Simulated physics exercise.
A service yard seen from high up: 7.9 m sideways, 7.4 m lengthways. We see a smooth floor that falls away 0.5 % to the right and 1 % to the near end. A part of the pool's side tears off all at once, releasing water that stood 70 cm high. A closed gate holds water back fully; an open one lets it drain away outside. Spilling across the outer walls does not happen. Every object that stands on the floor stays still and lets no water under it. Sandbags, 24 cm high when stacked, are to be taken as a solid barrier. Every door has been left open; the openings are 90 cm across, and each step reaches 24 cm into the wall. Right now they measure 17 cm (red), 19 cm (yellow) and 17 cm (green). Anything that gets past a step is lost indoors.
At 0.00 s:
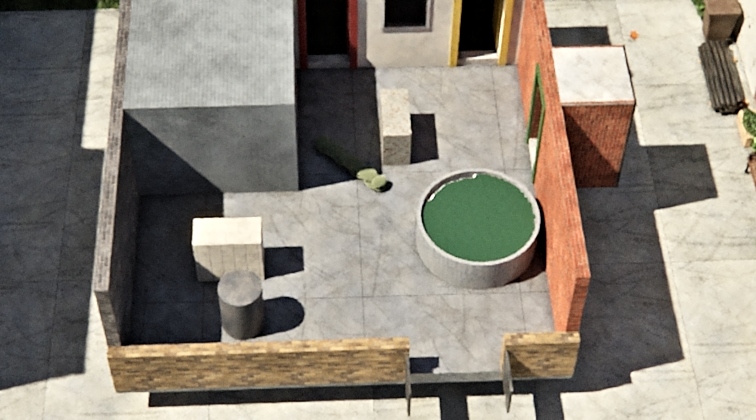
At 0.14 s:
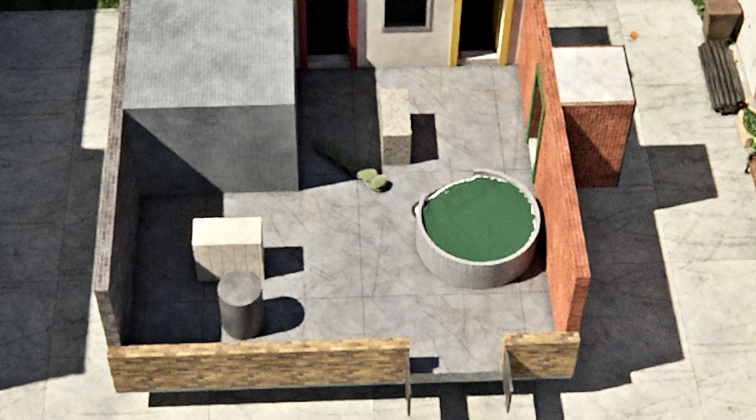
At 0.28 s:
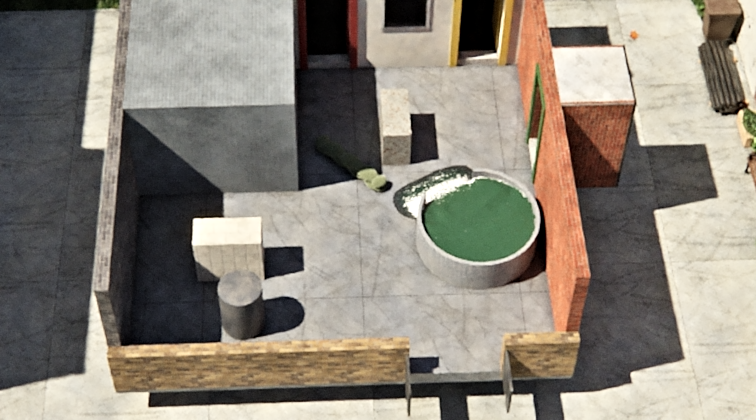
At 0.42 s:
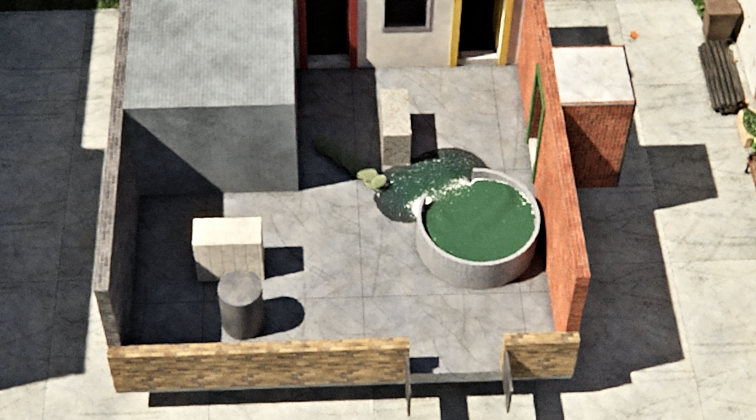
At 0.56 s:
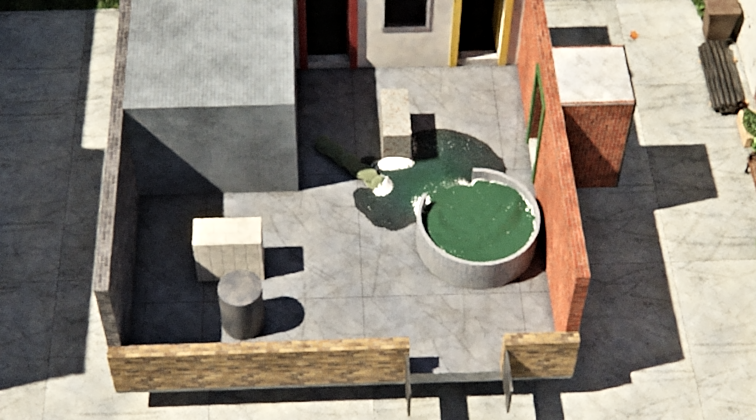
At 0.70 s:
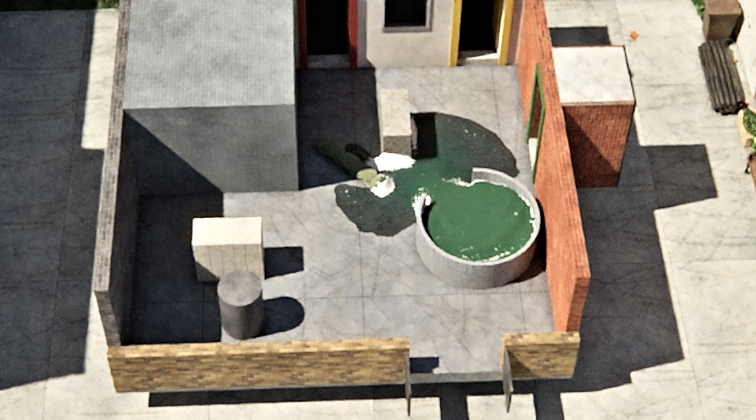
The video shows a walled yard from above, where green water in a round pool breaks out through the far side and spreads across the grey floor, reaching a pale block and fanning out to both sides.
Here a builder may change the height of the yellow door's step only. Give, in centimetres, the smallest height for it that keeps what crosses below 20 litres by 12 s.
Close to 18 cm is just enough.
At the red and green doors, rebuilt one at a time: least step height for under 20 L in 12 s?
Close to 15 cm (red) and close to 9.5 cm (green).
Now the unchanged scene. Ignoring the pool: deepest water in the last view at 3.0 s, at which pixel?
About (510, 64).
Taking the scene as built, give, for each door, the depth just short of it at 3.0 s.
Depths, in cm - red: 19, yellow: 21, green: 1.
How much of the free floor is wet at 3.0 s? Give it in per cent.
Roughly 50 percent of the floor.
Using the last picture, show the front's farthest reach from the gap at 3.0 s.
At about (193, 234).
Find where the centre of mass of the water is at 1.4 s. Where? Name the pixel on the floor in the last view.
Roughly (453, 209).
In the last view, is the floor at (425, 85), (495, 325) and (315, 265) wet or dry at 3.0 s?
Awash; untouched; awash.
After 1.4 s water covers 25 % of the floor, deepest (42 cm) near (401, 171); it has not reached the yellow door.
After 3.0 s water covers 50 % of the floor, deepest (34 cm) near (510, 64); 21 cm at the yellow door, 8 litres in over its 19 cm step.
After 12.0 s water covers 90 % of the floor, deepest (14 cm) near (502, 197); 8 cm at the yellow door, 15 litres in over its 19 cm step.
At the yellow door as built, the water arrived by 1.6 s and peaked near 22 cm at 2.4 s.
Run again over the same 12 s with other heights there, 47 litres in over 15 cm, 9 litres over 20.5 cm. The limit of 20 litres is kept from about 18 cm up.
